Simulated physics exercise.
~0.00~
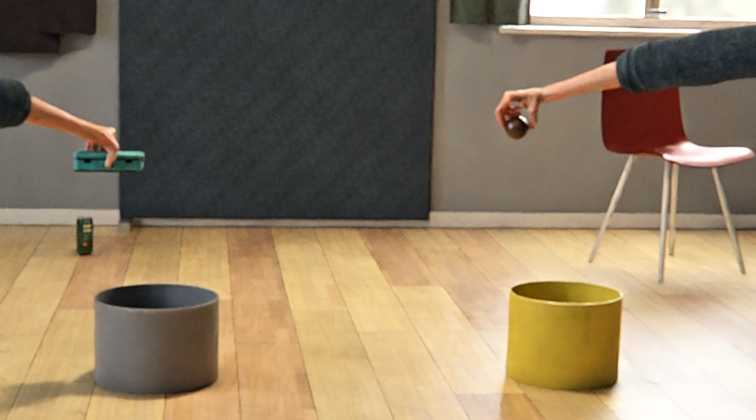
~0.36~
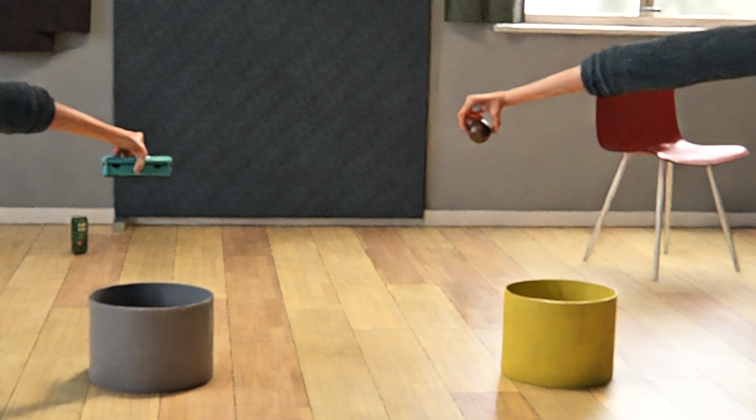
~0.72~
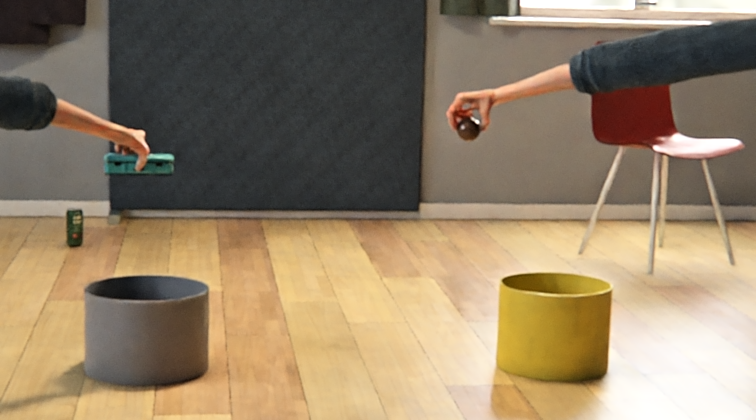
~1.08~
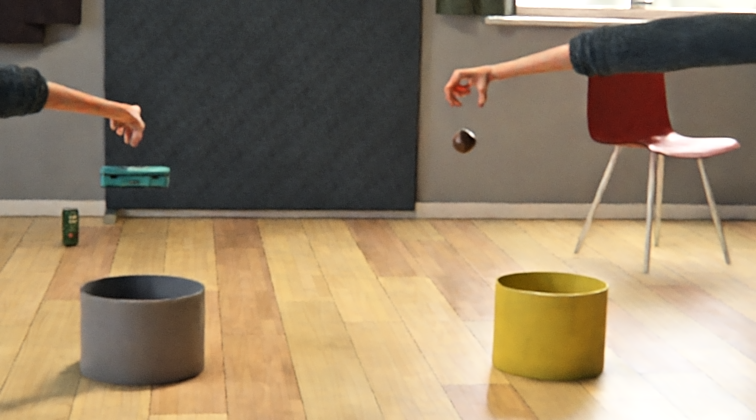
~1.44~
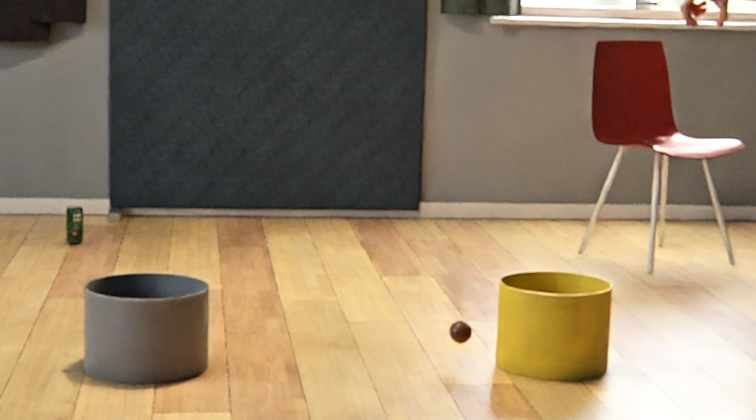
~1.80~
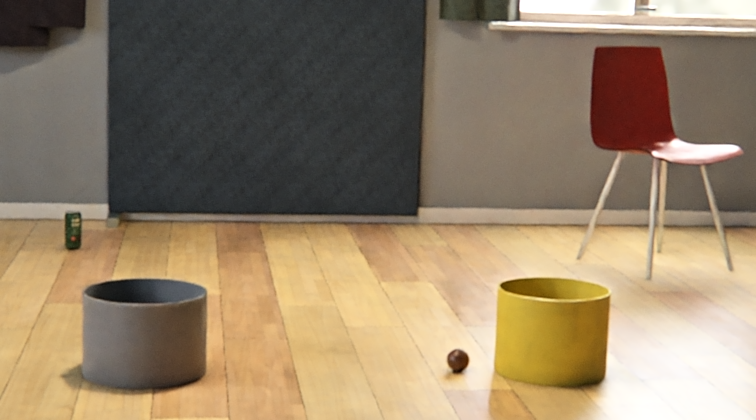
In a room with a pale wooden floor, seen from the front by a slightly swaying camera, a grey bin stands on the left and a yellow bucket on the right, with a dark panel, a small green can and a red chair behind. An arm from the left holds a turquoise case, while one from the right holds a small, round brown onion. The case moves right and the onion moves left, then both hands let go. The onion drops just left of the yellow bucket and ends on the floor. The case drops into the grey bin, out of sight.
